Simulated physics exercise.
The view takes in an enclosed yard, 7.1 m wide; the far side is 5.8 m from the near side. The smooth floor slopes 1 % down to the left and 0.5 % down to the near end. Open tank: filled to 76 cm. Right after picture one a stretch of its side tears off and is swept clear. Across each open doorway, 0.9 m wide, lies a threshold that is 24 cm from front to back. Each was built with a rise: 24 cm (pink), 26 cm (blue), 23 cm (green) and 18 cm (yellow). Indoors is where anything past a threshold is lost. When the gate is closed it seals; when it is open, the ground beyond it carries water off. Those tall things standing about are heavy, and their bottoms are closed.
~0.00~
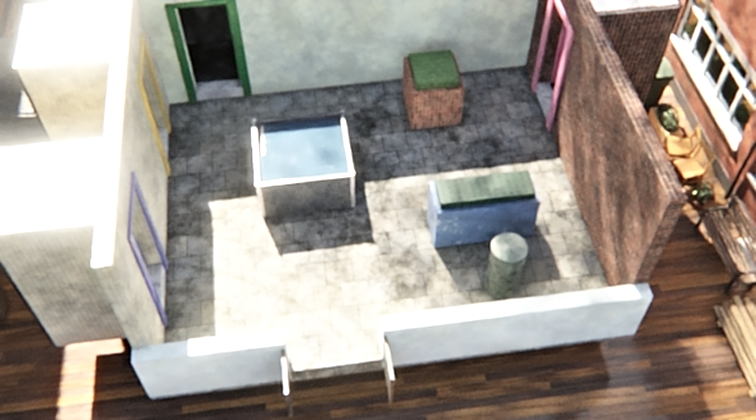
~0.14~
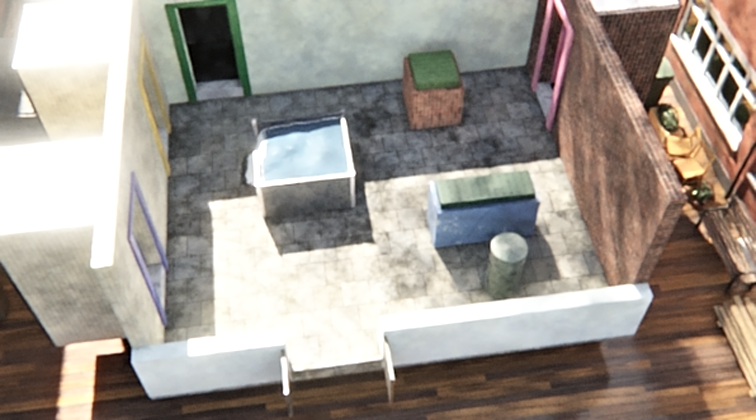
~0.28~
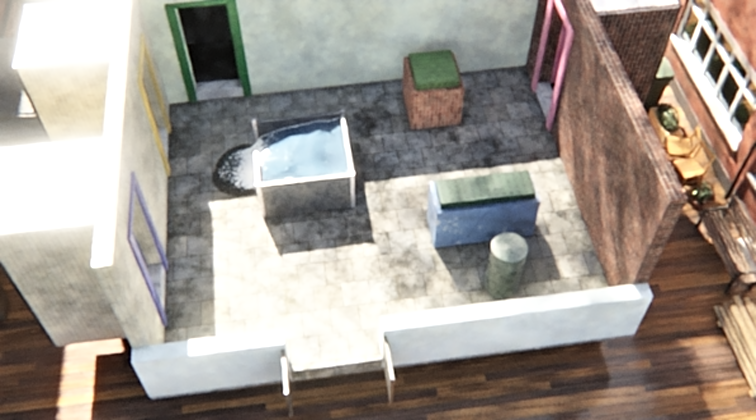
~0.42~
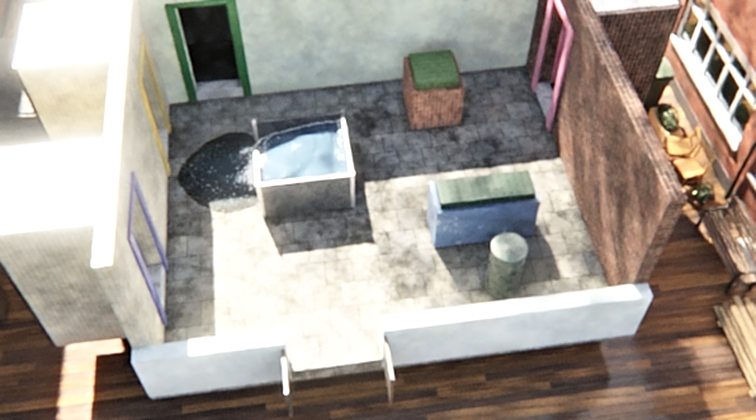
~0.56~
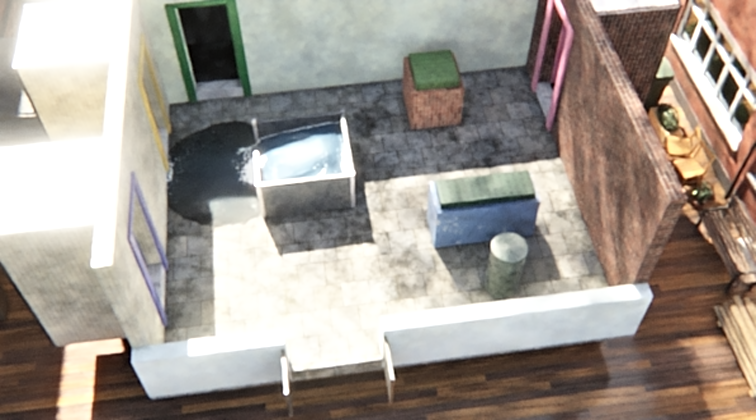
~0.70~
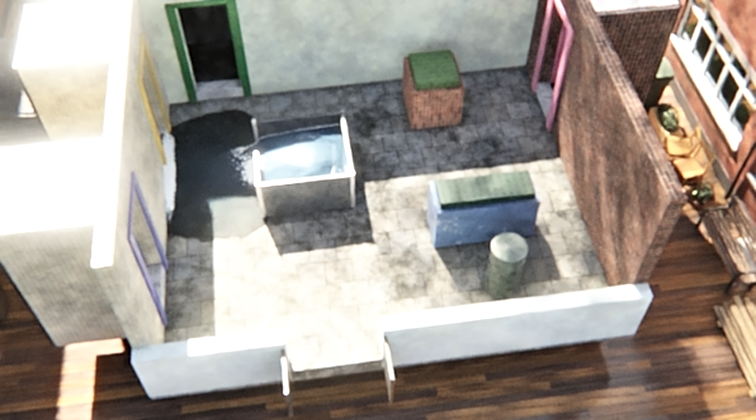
Water pours from the left side of an open tank and spreads across the paved floor to the yellow door.
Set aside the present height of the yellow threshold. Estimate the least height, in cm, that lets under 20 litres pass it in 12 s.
I would say 27 cm.
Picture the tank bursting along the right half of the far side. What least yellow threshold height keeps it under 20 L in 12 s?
Minimum height: Approx. 11.0 cm.
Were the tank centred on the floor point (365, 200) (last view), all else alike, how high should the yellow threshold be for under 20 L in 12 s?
About 17 cm.
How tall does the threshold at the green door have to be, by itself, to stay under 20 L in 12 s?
At the green door it takes roughly 12.5 centimetres.
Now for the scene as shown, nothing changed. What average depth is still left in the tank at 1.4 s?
Mean depth: Approx. 46 cm.
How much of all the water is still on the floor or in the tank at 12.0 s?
Around 88 percent is still there.
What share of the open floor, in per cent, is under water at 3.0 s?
Some 35 in a hundred.
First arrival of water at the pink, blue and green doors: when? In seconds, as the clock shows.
Times: Pink 6.5 seconds, blue 1.2 seconds, green 1.0 seconds.
After 1.4 s water covers 15 % of the floor, deepest (47 cm) near (170, 104); 33 cm at the yellow door, 30 litres in over its 18 cm threshold.
After 3.0 s water covers 35 % of the floor, deepest (24 cm) near (170, 118); 22 cm at the yellow door, 81 litres in over its 18 cm threshold.
After 12.0 s water covers 95 % of the floor, deepest (8 cm) near (164, 373); 6 cm at the yellow door, 87 litres in over its 18 cm threshold.
At the yellow door as built, the water arrived by 0.7 s and peaked near 33 cm at 1.4 s.
With a threshold of 24.5 cm, 31 litres would have come in within the 12 s; with 33 cm, 3 litres. So under 20 litres takes about 27 cm.
